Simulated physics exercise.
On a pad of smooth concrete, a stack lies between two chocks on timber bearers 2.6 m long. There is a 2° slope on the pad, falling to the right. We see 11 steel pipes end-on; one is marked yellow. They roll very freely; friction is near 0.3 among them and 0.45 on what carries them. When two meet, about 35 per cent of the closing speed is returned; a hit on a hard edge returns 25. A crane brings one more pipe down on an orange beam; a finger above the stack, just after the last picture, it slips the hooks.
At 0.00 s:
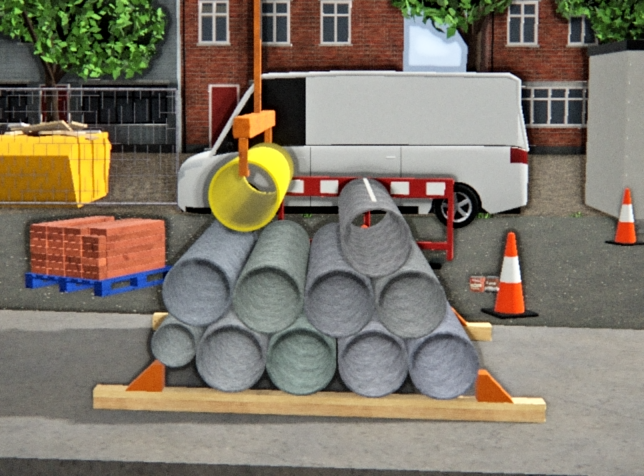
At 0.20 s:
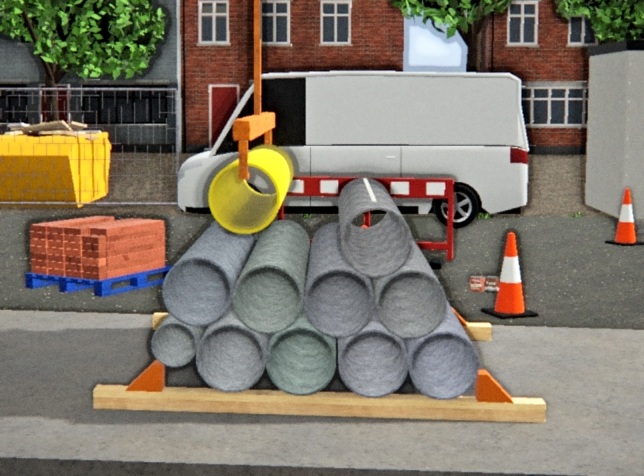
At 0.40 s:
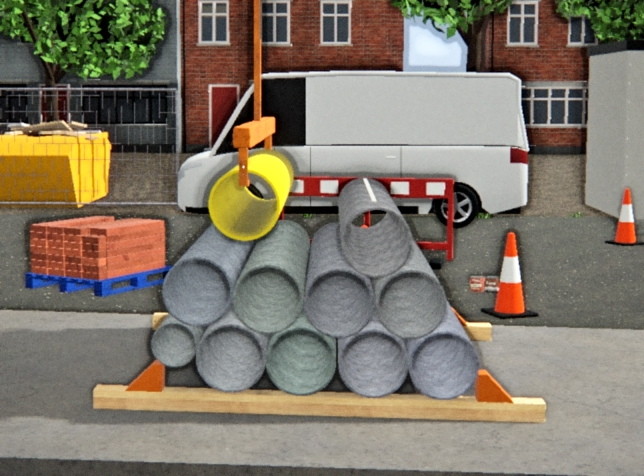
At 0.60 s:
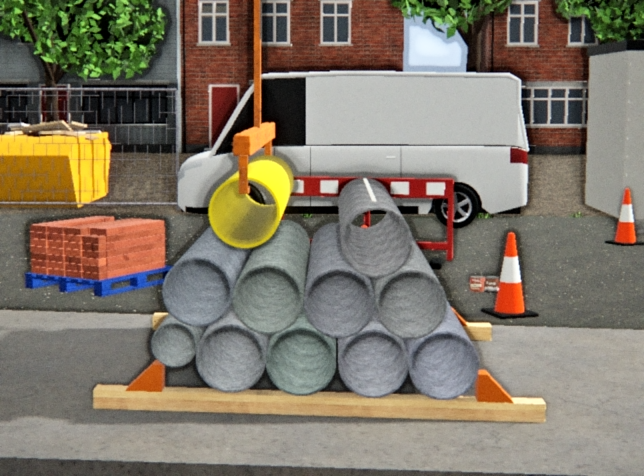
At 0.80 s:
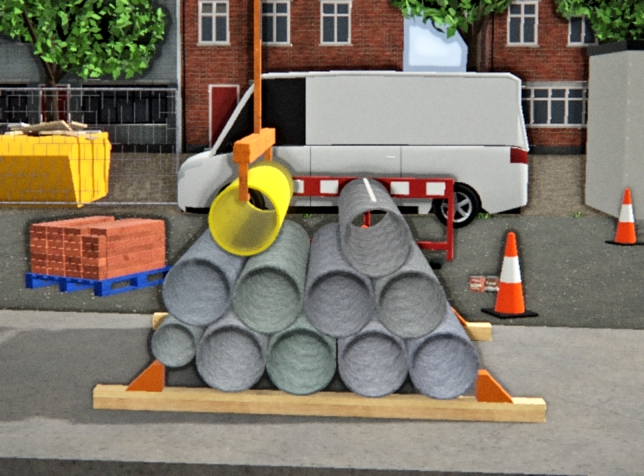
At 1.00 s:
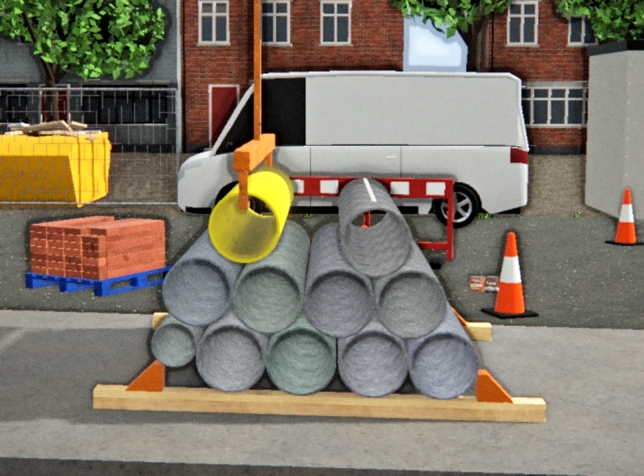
A stack of grey pipes sat between orange chocks in front of a parked white van, while an orange crane beam slowly lowered a yellow pipe a short way at the stack's upper left.
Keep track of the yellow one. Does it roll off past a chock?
As for the yellow pipe, it does not leave.
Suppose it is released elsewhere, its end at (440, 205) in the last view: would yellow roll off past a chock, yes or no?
Yellow? Yes, it will, then.
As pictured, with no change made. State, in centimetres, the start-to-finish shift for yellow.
The yellow one shifted 25.
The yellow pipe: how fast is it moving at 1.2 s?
0.3 m/s, give or take.
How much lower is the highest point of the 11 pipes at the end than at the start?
It sits roughly 25 cm lower at the end.
Then, 1.2 s in, yellow is up on others, 45 cm inside the left chock, rolling left; 0 off the stack.
Then, 1.3 s in, yellow is up on others, 40 cm inside the left chock; 0 off the stack.
Then, 1.4 s in, yellow is up on others, 40 cm inside the left chock; 0 off the stack.
In the end (1.7 s), yellow is up on others, 40 cm inside the left chock; 0 off the stack.
